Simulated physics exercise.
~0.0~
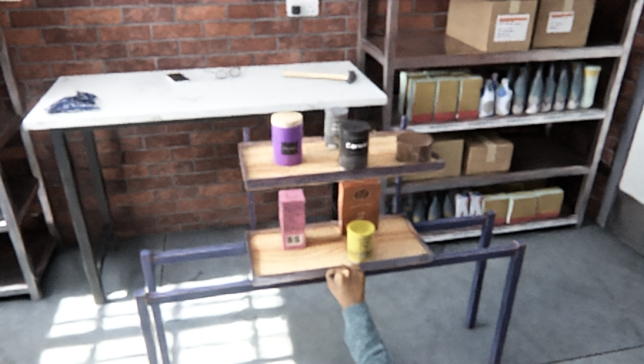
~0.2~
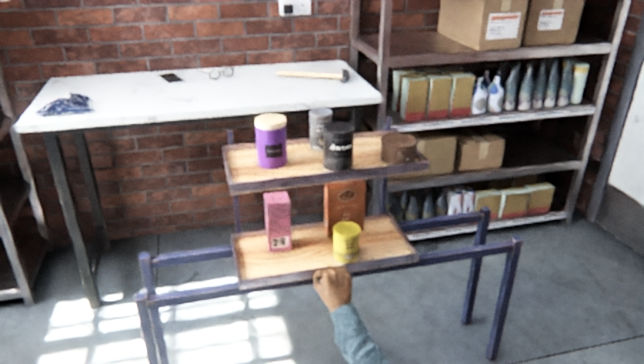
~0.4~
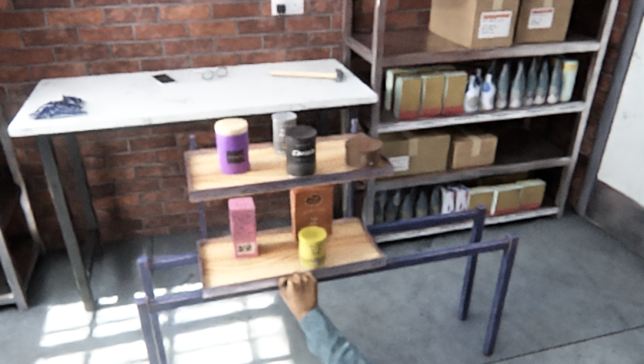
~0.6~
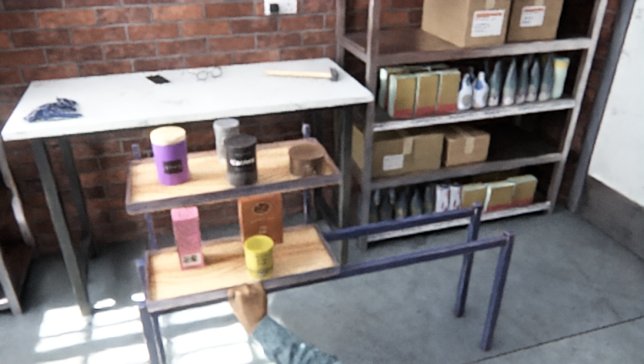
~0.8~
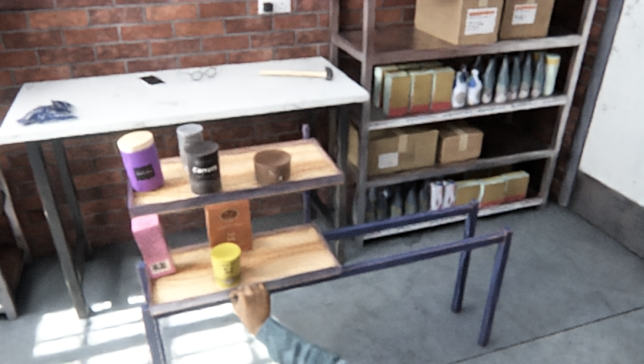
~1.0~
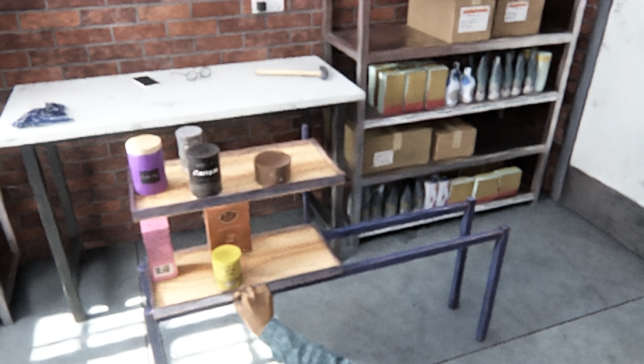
A hand pushing a two-tier wooden tray of jars and cartons left along blue rails until it stops, everything still standing.
